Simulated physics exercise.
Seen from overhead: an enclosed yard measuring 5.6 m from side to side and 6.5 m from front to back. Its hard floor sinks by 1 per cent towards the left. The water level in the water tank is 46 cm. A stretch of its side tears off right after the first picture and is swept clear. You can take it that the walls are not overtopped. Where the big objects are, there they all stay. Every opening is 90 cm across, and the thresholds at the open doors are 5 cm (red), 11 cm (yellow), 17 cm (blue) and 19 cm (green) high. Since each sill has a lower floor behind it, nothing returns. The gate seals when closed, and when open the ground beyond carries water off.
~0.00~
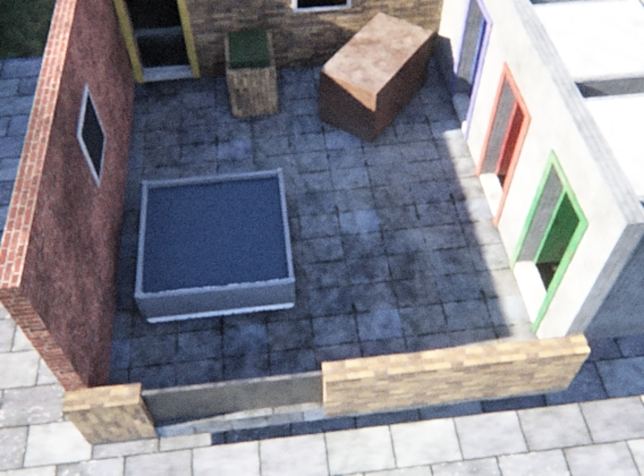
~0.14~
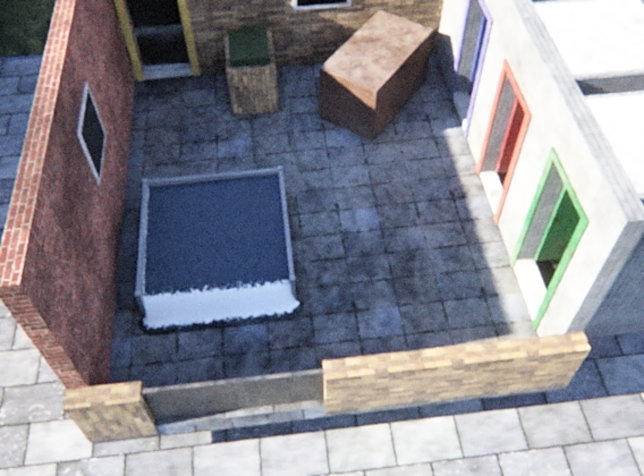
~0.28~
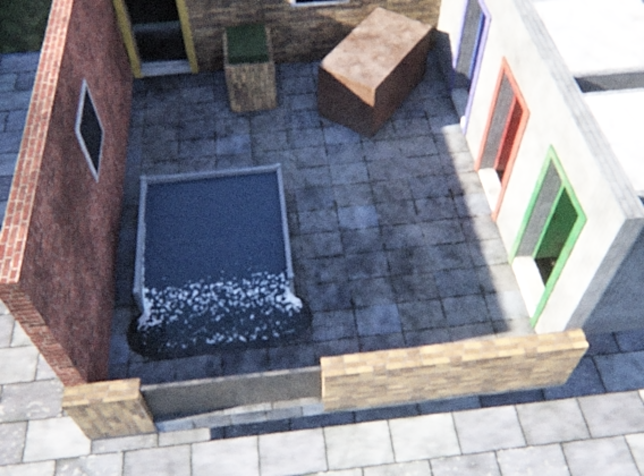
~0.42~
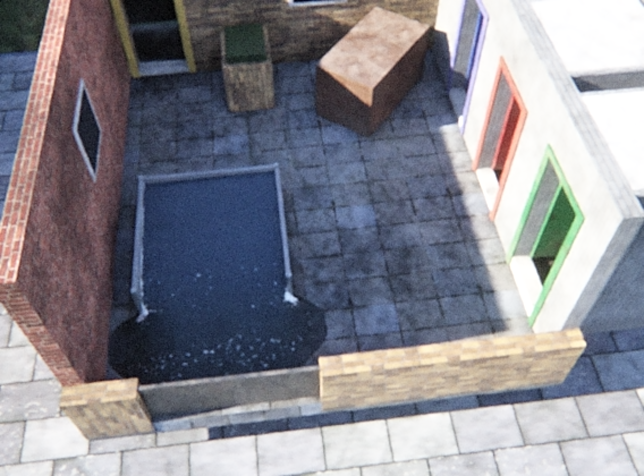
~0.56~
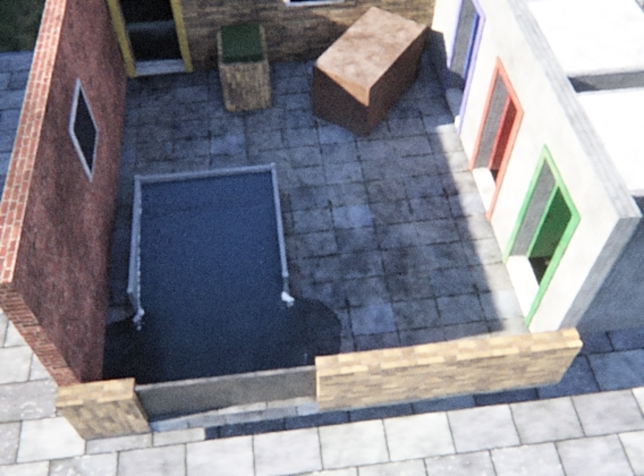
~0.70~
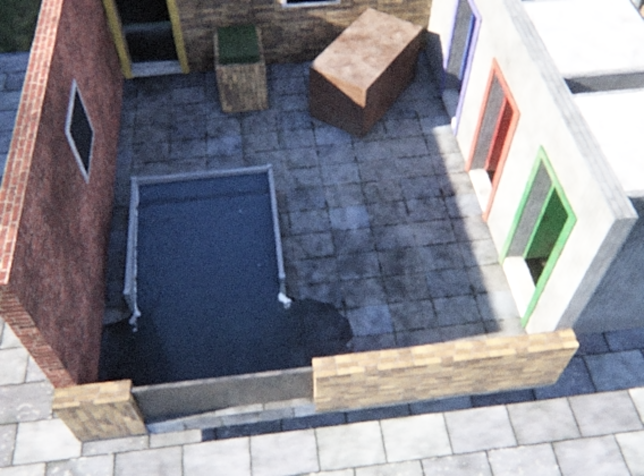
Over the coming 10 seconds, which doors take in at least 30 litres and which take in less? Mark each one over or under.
Red door - under; yellow door - under; blue door - under; green door - under.
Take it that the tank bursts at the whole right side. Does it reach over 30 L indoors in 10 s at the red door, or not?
In that case, red door: More than that.
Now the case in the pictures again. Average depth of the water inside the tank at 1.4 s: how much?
It averages close to 26 cm.
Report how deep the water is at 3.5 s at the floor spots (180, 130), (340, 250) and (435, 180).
Around 1 cm, 1 cm and 0 cm, in the order given.
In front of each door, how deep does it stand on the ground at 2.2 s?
In centimetres, the red door has 0, the yellow door 0, the blue door 0 and the green door 0.
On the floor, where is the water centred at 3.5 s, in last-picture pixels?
Around (248, 298).
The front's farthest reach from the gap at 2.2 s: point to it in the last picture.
Location: Approx. (523, 359) in the last view.
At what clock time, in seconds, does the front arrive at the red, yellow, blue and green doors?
Red 3.4 s, yellow 3.8 s, blue 4.5 s, green 2.4 s.
After 1.4 s water covers 15 % of the floor and is deepest (39 cm) near (96, 412); red door not reached, yellow door not reached, blue door not reached, green door not reached.
After 2.2 s water covers 25 % of the floor and is deepest (39 cm) near (96, 412); red door not reached, yellow door not reached, blue door not reached, green door not reached.
After 3.5 s water covers 45 % of the floor and is deepest (22 cm) near (96, 412); red door 3 cm at the sill, 0 L in, yellow door not reached, blue door not reached, green door 16 cm at the sill, 0 L in.
After 6.0 s water covers 70 % of the floor and is deepest (12 cm) near (392, 105); red door 6 cm at the sill, 5 L in, yellow door 9 cm at the sill, 15 L in, blue door 3 cm at the sill, 0 L in, green door 9 cm at the sill, 0 L in.
After 10.0 s water covers 95 % of the floor and is deepest (12 cm) near (391, 65); red door 2 cm at the sill, 5 L in, yellow door 5 cm at the sill, 15 L in, blue door 8 cm at the sill, 0 L in, green door 3 cm at the sill, 0 L in.
